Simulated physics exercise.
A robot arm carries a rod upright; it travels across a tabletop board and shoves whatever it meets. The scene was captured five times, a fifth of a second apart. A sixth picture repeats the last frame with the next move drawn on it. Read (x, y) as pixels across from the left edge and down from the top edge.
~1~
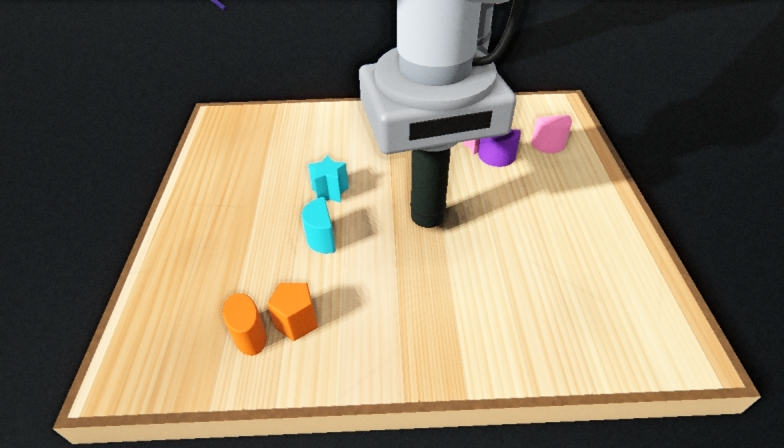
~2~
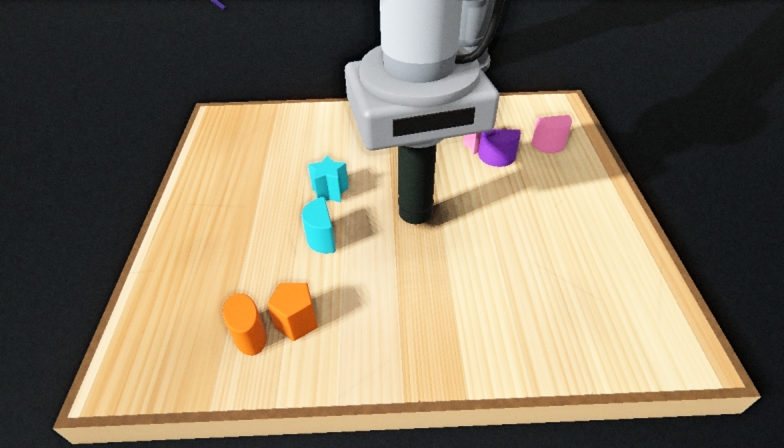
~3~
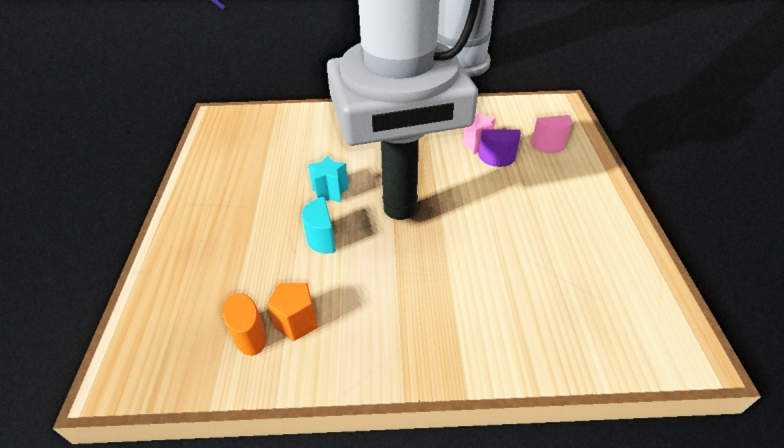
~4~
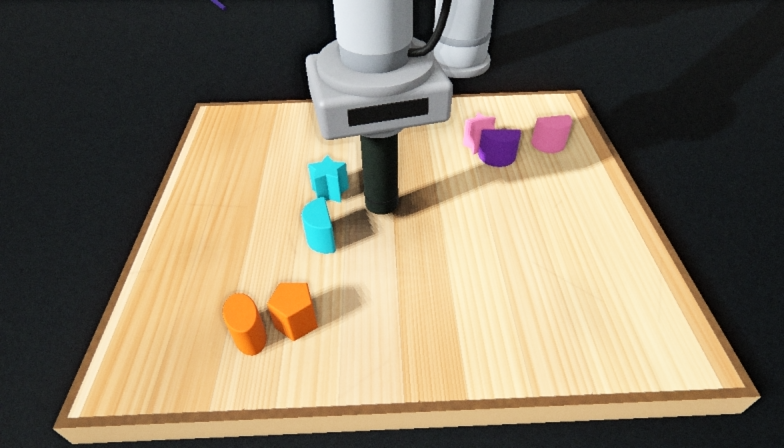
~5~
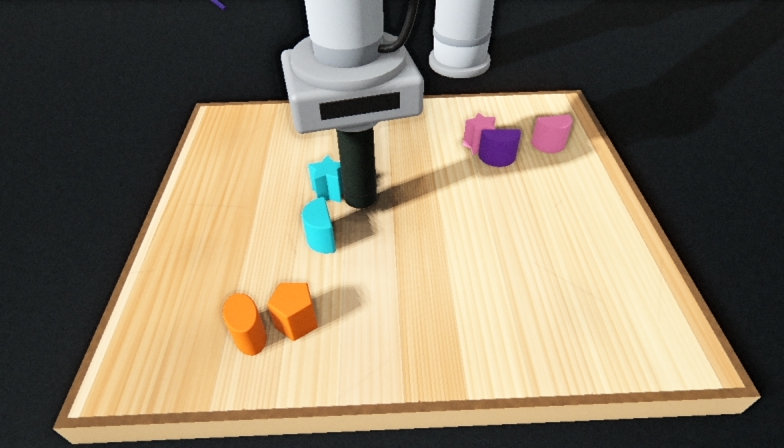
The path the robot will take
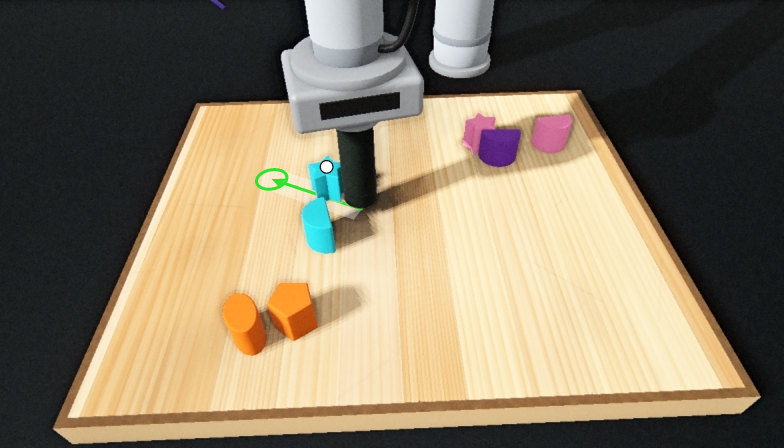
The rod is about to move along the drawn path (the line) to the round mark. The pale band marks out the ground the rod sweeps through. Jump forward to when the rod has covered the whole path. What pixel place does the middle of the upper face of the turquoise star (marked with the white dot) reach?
It is going to be at (268, 137).
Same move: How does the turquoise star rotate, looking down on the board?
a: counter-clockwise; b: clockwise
The one that fits is b, clockwise.
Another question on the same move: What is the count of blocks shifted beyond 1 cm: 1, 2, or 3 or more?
Once the path ends, one block will have shifted.
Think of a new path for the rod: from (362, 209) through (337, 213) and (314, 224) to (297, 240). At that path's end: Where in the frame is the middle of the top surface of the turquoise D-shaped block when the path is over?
For the centre of its top, I'd go with (300, 234).
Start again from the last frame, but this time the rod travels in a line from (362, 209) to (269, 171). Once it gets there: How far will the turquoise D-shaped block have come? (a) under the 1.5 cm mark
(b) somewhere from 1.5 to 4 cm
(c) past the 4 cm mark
It's a.
The drawn path runs in a line from (362, 209) to (272, 179); the dot is on the turquoise star.
On the path given first. One third of the way, rod (328, 188); turquoise star (308, 160), turned 30° clockwise.
Two thirds of the way, rod (297, 178); turquoise star (283, 148), turned 45° clockwise.
At the end, rod (269, 168); turquoise D-shaped block not moved; turquoise star (268, 137), turned 70° clockwise.
